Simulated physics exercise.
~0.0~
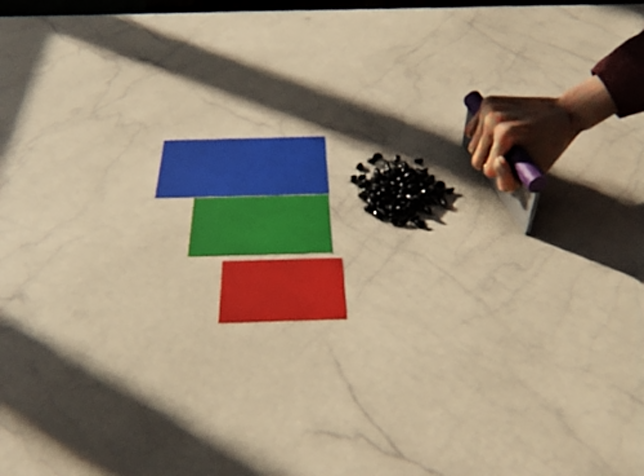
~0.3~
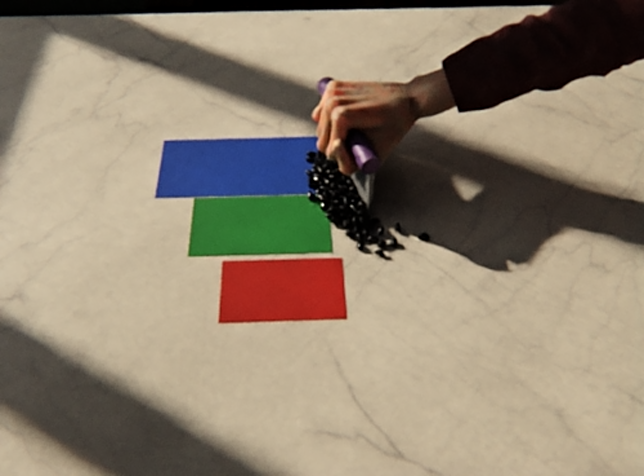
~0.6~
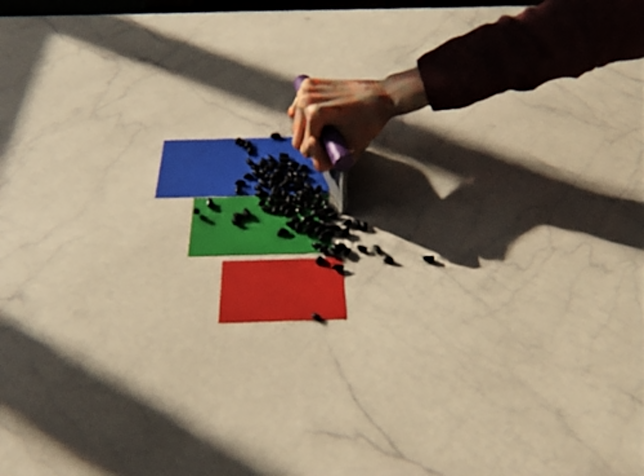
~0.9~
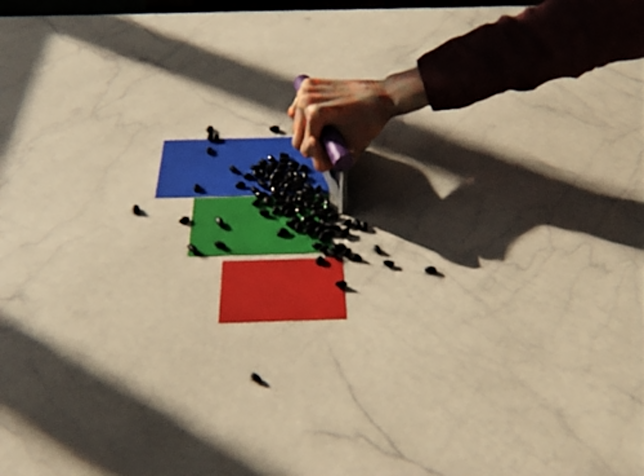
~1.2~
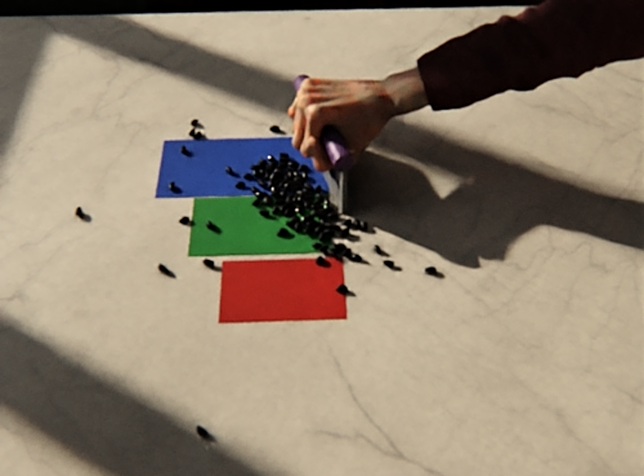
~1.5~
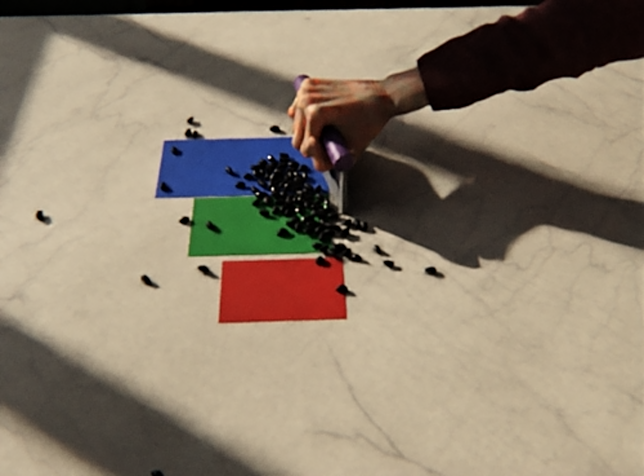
On a marble surface, a hand with a purple-handled scraper pushing black beans left onto blue and green sheets, some scattering beyond.
